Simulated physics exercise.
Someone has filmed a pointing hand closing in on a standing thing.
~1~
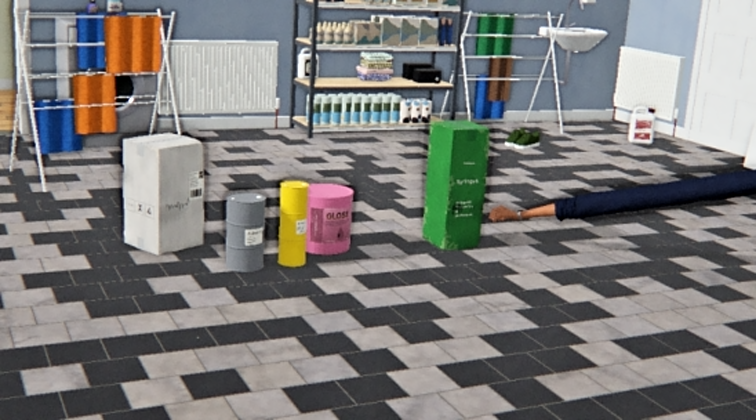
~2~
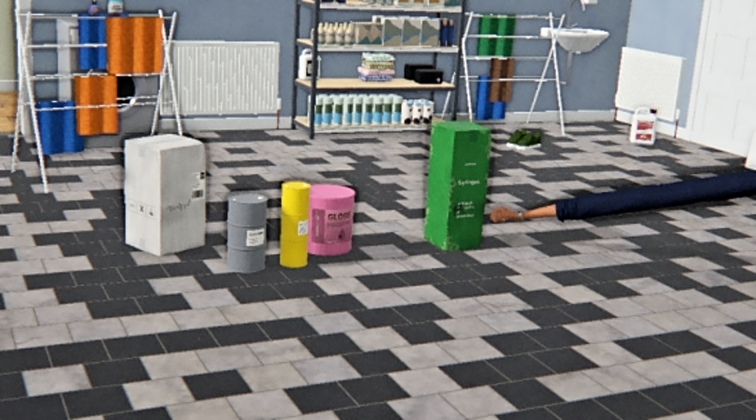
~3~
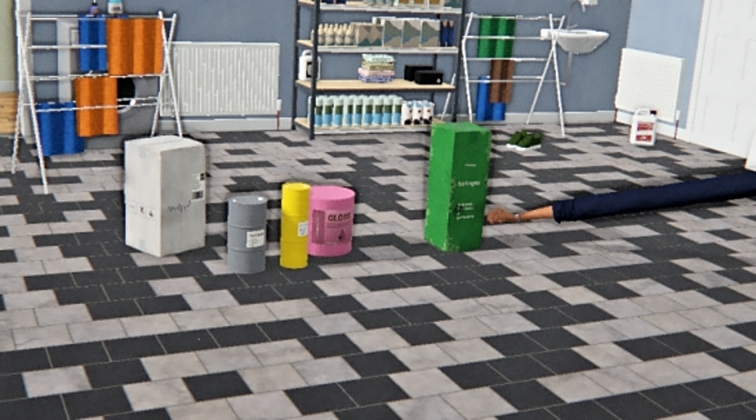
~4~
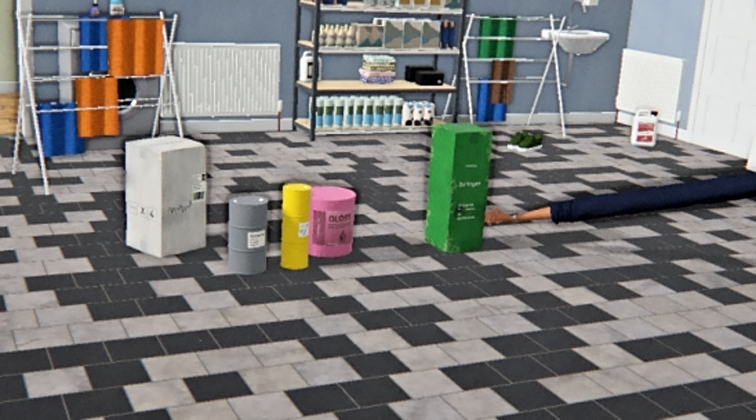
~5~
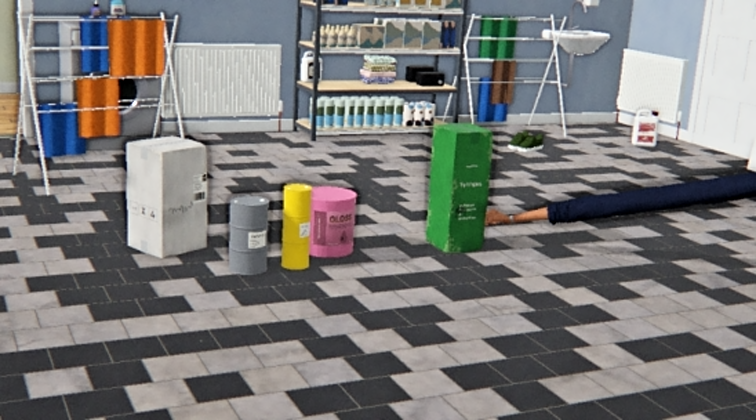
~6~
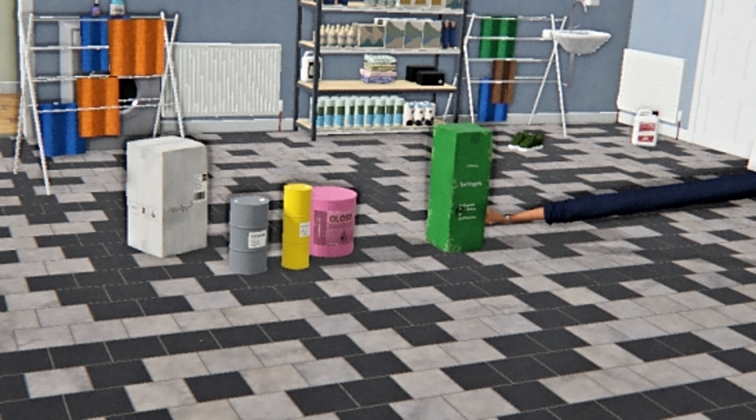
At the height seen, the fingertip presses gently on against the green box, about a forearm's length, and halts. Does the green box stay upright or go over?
The green box is still upright.
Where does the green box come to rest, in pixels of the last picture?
At about (400, 191).
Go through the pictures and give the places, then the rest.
In the first picture, green box (455, 185).
In the second picture, green box (457, 186).
In the third picture, green box (457, 187).
In the fourth picture, green box (458, 188).
In the fifth picture, green box (459, 188).
In the sixth picture, green box (459, 188).
Then, 0.30 s past the last view, green box displaced a little near (451, 188).
Then, 0.70 s past the last view, green box displaced about its own width near (434, 189).
Then, 1.00 s past the last view, green box displaced about its own width near (421, 190).
Then, 1.40 s past the last view, green box displaced about its own width near (403, 191).
Finally, moved from the start, green box. Final places as the last picture's camera would see them, green box near (399, 191).
